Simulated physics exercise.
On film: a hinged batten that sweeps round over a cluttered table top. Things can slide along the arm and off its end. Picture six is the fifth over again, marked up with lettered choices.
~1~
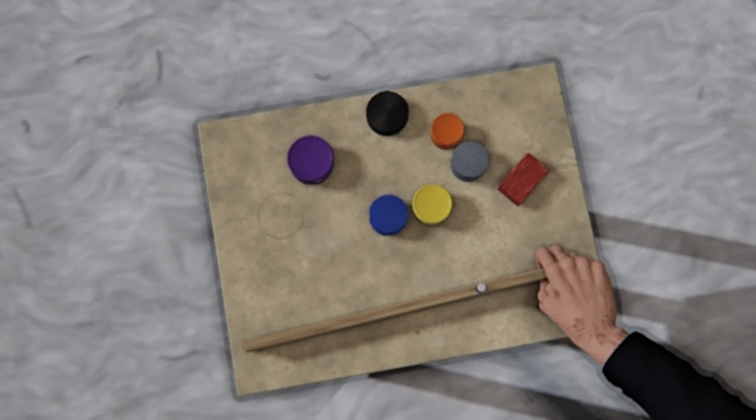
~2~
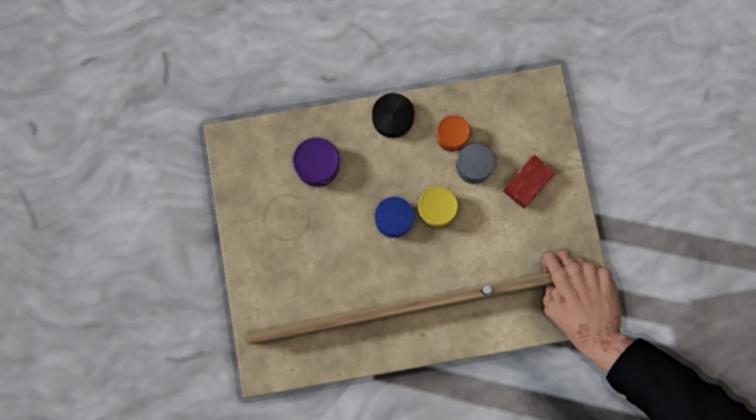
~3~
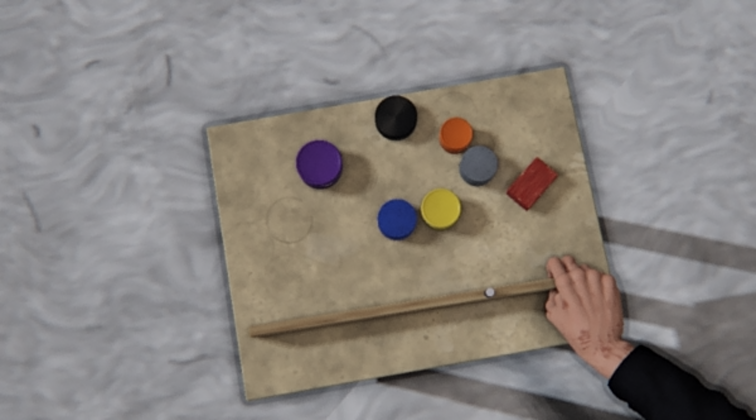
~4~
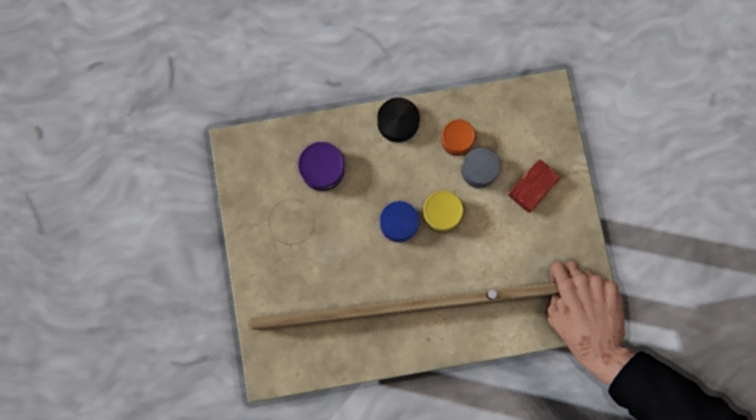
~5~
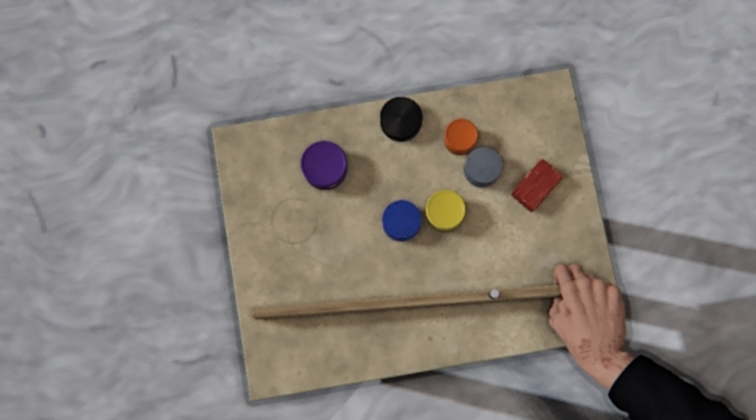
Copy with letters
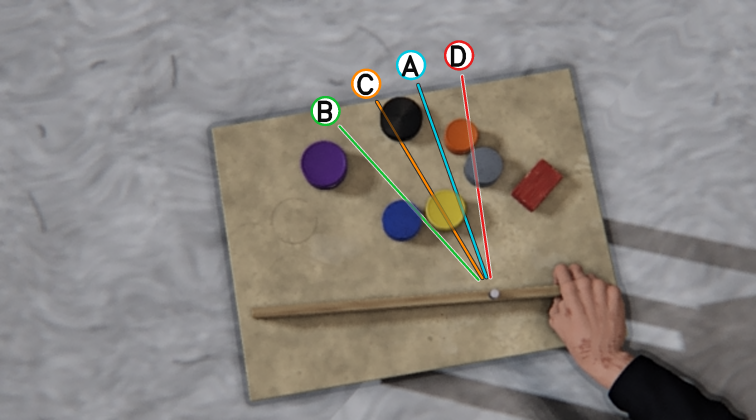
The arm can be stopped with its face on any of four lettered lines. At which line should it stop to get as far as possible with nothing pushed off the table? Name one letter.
Up to line B.
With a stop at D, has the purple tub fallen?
Yes.
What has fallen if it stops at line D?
It is the purple tub.
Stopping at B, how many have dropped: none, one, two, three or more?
By then, none.
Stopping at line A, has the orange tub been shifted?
By then, yes.
On the marked copy, A at (452, 179); B at (408, 202); C at (429, 188); D at (476, 175).
Taking B. A third of the way, arm (372, 262); black tin (401, 120); orange tub (461, 137).
Two thirds of the way, arm (390, 225); purple tub (331, 156); blue pot (408, 212).
When it is over, arm (409, 203); purple tub (363, 116); black tin (407, 117); nothing has fallen.
As for the rest, A drops the purple tub; C drops the purple tub; D drops the purple tub.
